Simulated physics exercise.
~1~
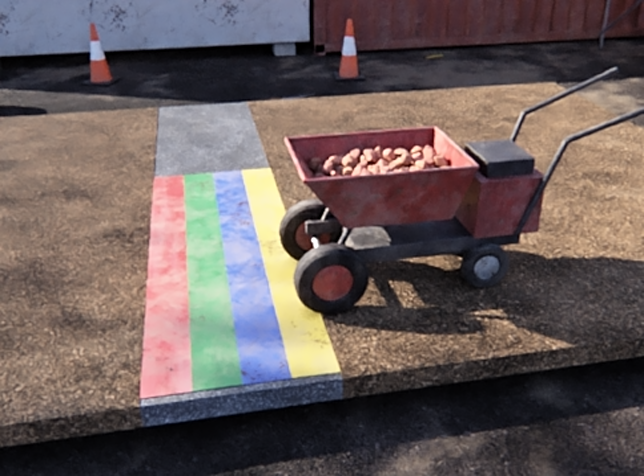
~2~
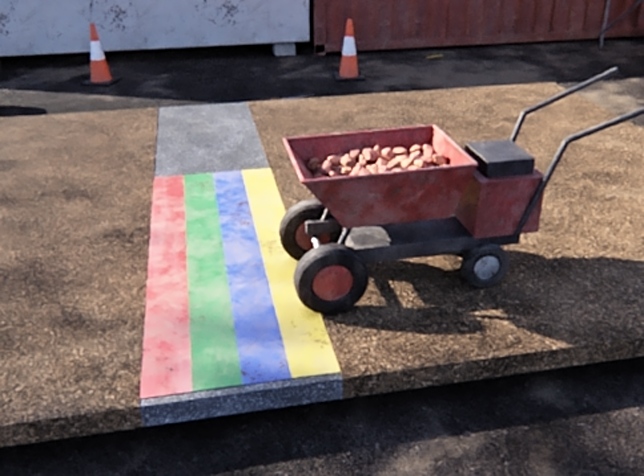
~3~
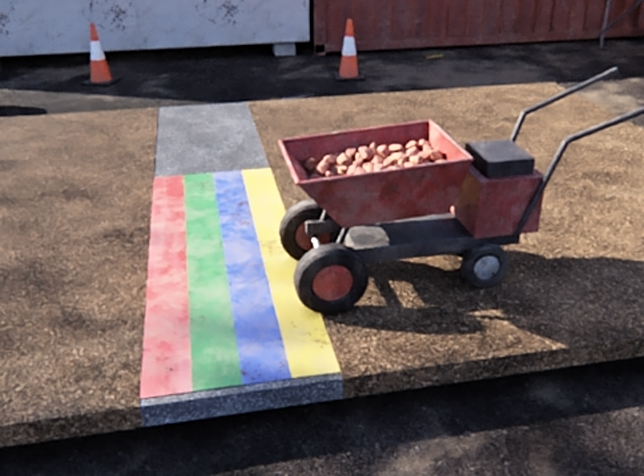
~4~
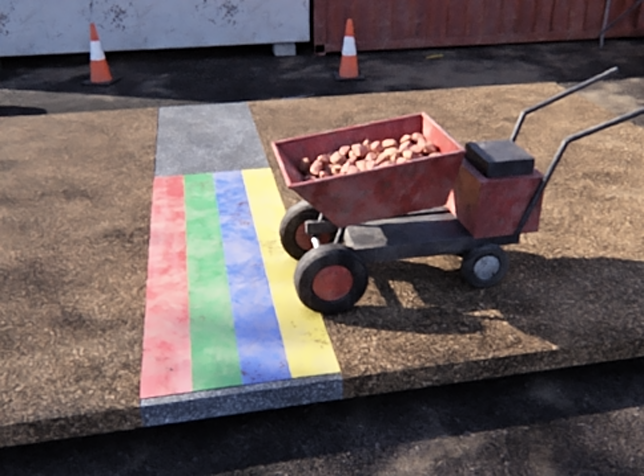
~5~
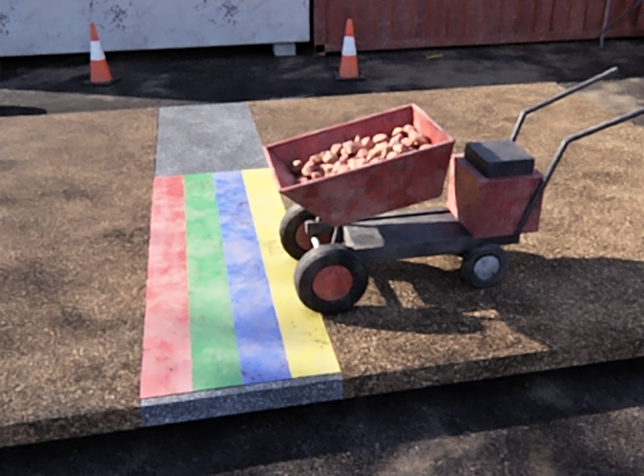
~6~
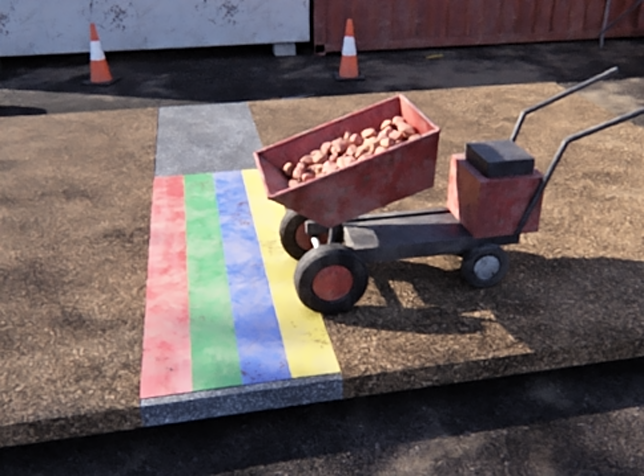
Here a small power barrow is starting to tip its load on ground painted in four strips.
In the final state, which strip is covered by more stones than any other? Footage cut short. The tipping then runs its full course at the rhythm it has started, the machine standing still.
The red strip is.
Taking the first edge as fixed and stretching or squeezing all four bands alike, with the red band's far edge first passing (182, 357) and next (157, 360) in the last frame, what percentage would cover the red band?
Roughly 30 percent first, then roughly 40 percent.
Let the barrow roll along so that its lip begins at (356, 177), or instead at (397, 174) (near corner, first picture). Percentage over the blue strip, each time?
In order, close to 30 and 40 in a hundred.
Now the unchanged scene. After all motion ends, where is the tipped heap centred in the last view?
(163, 298).
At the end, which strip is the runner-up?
Next in line comes the green one.
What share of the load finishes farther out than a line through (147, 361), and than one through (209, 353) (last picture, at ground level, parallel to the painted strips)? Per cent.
Around 30 per cent for the first, around 80 per cent for the second.
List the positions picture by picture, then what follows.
Lip of the skip near (306, 182), level; top of the load near (394, 169), lumps of rubble; yellow strip near (305, 337); blue strip near (260, 343); green strip near (214, 349); red strip near (167, 355), in the first frame.
Lip of the skip near (304, 182), level; top of the load near (396, 168), in the second frame.
Lip of the skip near (299, 184), tipped barely; top of the load near (392, 165), in the third frame.
Lip of the skip near (291, 187), tipped a little; top of the load near (401, 161), in the fourth frame.
Lip of the skip near (281, 192), tipped a little; top of the load near (393, 155), in the fifth frame.
Lip of the skip near (270, 199), tipped clearly; top of the load near (385, 140); yellow strip near (305, 337); blue strip near (260, 343); green strip near (214, 349); red strip near (167, 355), in the sixth frame.
Shortly afterwards, skip tipped steeply; the whole lot in the skip.
Next, skip tipped right over; near two thirds in the skip; a little over the green strip; near a quarter over the red strip; only a few falling; only a few off the paint.
Some moments later, skip tipped right over; near a quarter in the skip; near a quarter over the green strip; near a third over the red strip; near a quarter off the paint.
In the end, skip tipped right over; a little in the skip; none at all over the yellow strip; none at all over the blue strip; near a quarter over the green strip; near a third over the red strip; near a quarter off the paint.
